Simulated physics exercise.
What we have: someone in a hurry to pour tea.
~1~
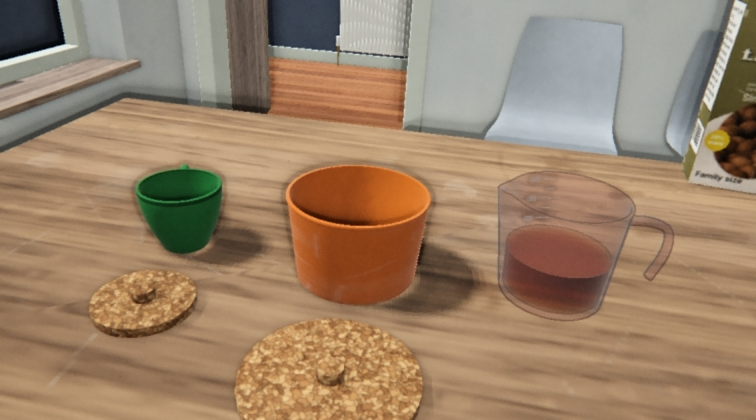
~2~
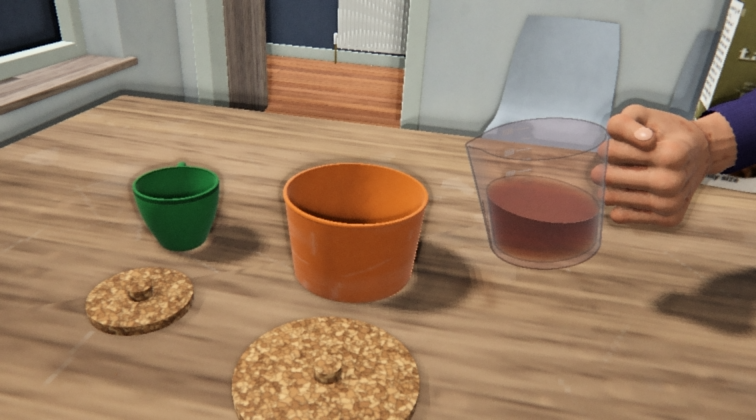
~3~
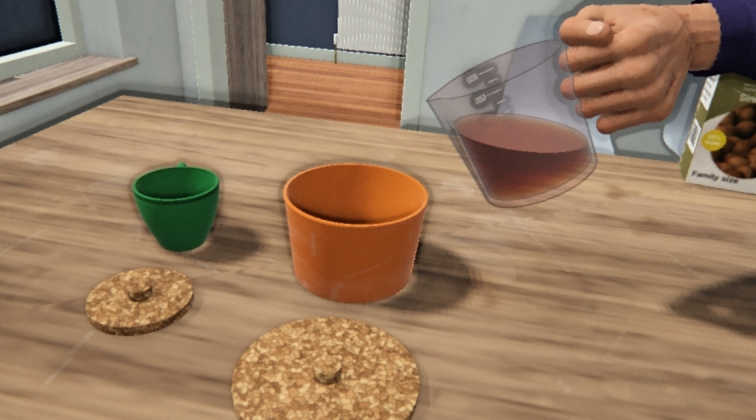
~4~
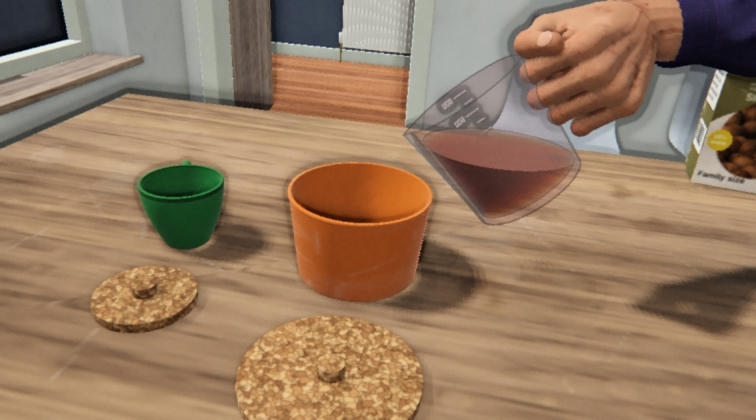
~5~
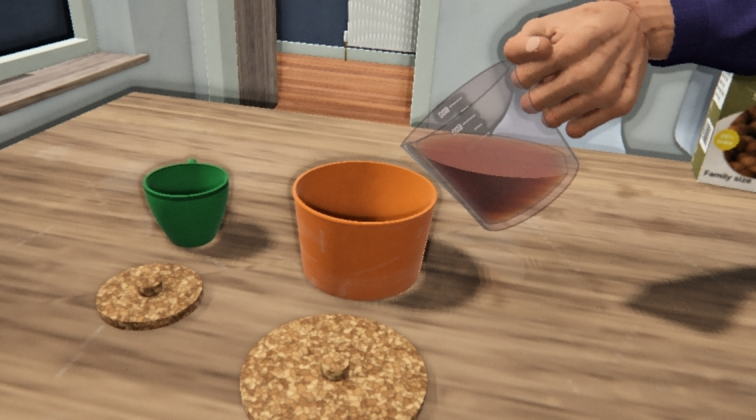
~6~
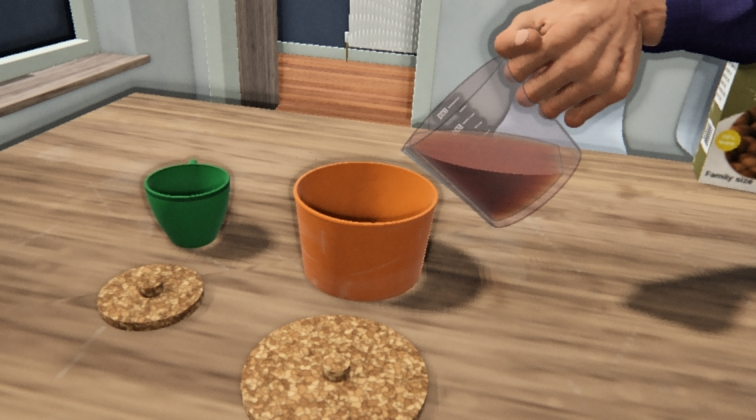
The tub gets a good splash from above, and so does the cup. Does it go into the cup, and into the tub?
The cup takes it in and the tub takes it in.
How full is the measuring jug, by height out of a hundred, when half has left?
Close to 20 %.
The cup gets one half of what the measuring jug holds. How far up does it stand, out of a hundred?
About 75 per cent.
A moment on, the tea goes into the tub.
Further on, the tea goes into the cup.
When it is over, the tub has its share inside; the cup has its share inside.
